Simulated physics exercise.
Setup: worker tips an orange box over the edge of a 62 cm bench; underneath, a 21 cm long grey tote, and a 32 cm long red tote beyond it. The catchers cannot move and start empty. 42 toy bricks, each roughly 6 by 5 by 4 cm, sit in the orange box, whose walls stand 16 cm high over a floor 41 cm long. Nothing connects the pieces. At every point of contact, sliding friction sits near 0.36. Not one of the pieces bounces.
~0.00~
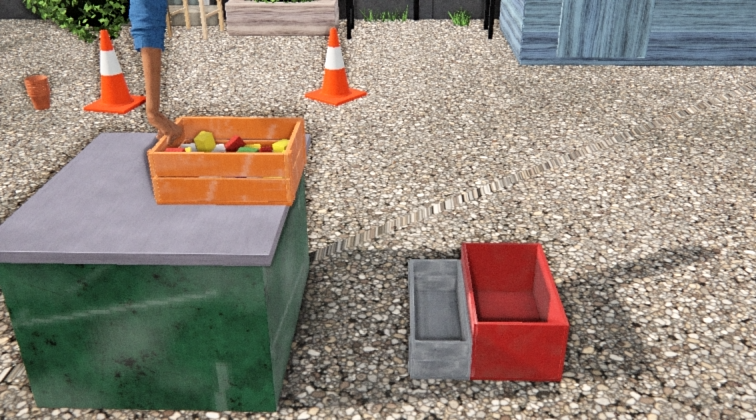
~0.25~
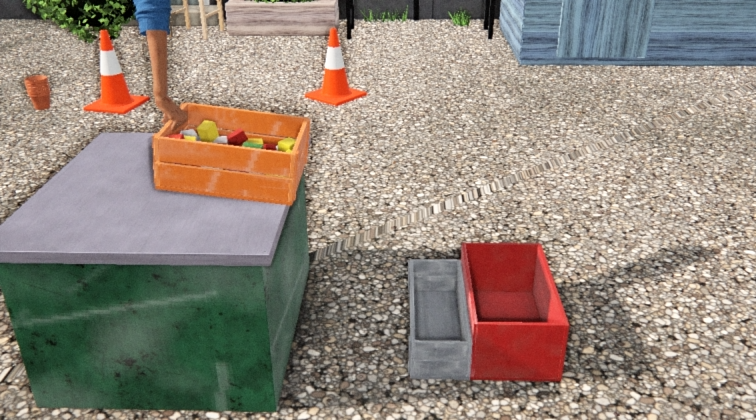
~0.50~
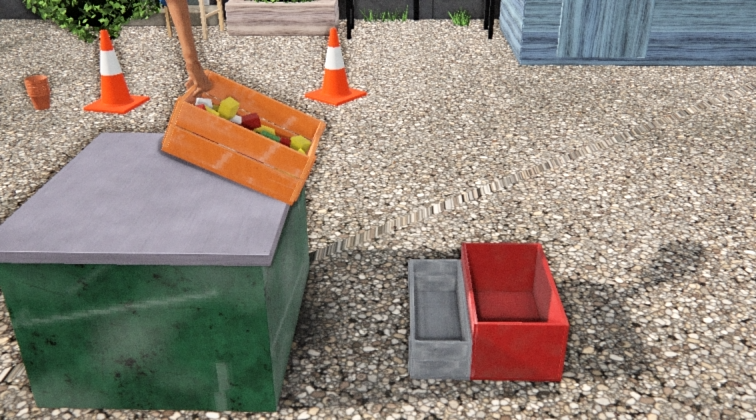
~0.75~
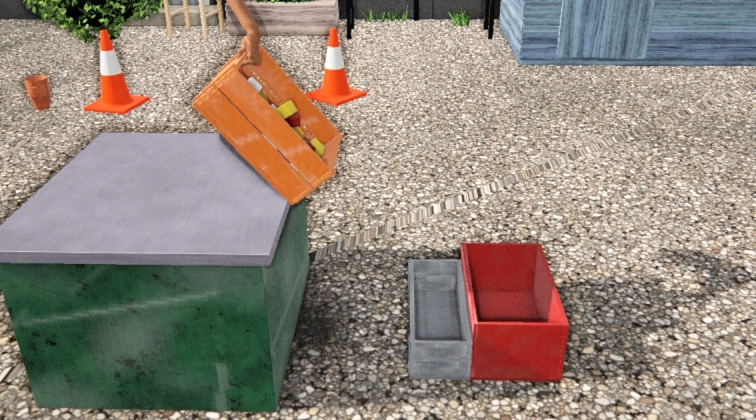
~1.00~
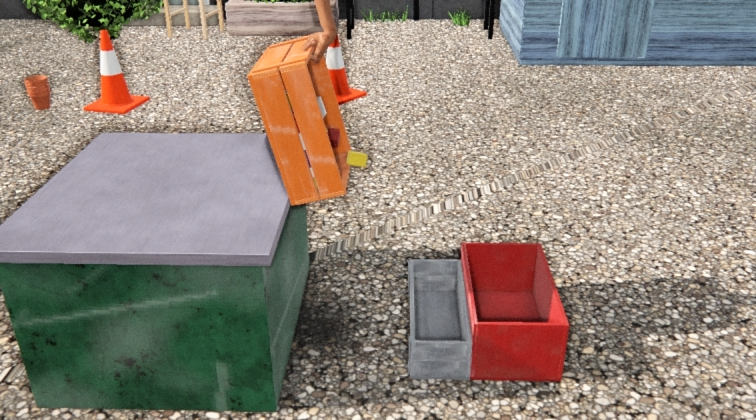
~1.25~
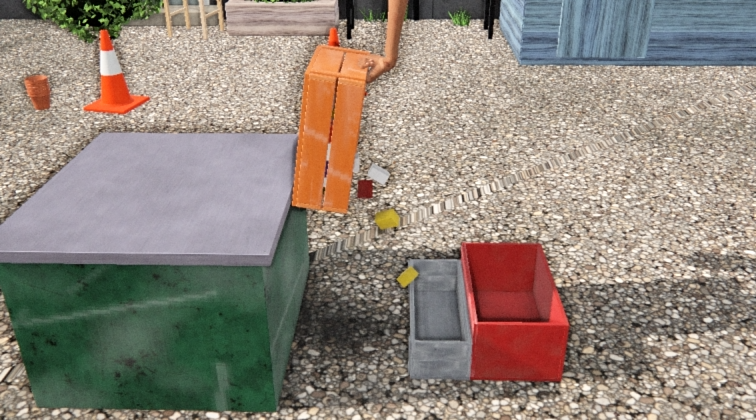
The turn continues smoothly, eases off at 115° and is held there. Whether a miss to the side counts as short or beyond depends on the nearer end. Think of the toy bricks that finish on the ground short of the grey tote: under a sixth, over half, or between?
The share on the ground short of the grey tote comes out above one half.
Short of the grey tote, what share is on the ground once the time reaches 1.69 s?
10 %.
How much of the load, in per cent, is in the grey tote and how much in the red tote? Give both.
Around 25 % in the first place and around 0 % in the second.
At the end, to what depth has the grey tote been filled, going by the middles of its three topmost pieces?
3 cm or so.
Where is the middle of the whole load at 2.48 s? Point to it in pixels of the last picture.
The middle lies close to (399, 320).
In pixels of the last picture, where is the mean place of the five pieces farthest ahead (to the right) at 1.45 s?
Around (410, 289) in pixels.
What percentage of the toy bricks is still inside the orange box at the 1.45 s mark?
85 %.
After 1.45 s, tilt 111°; 35 still in the orange box, 2 in the grey tote, 1 on the ground short of the grey tote and 4 in the air.
After 1.69 s, tilt 115°; 14 still in the orange box, 2 in the grey tote, 5 on the ground short of the grey tote and 21 in the air.
After 2.04 s, tilt 115°; 3 still in the orange box, 12 in the grey tote, 18 on the ground short of the grey tote and 9 in the air.
Outcome (at 2.48 s), 11 in the grey tote and 31 on the ground short of the grey tote. Asked share, 31 of 42, 74 per cent.
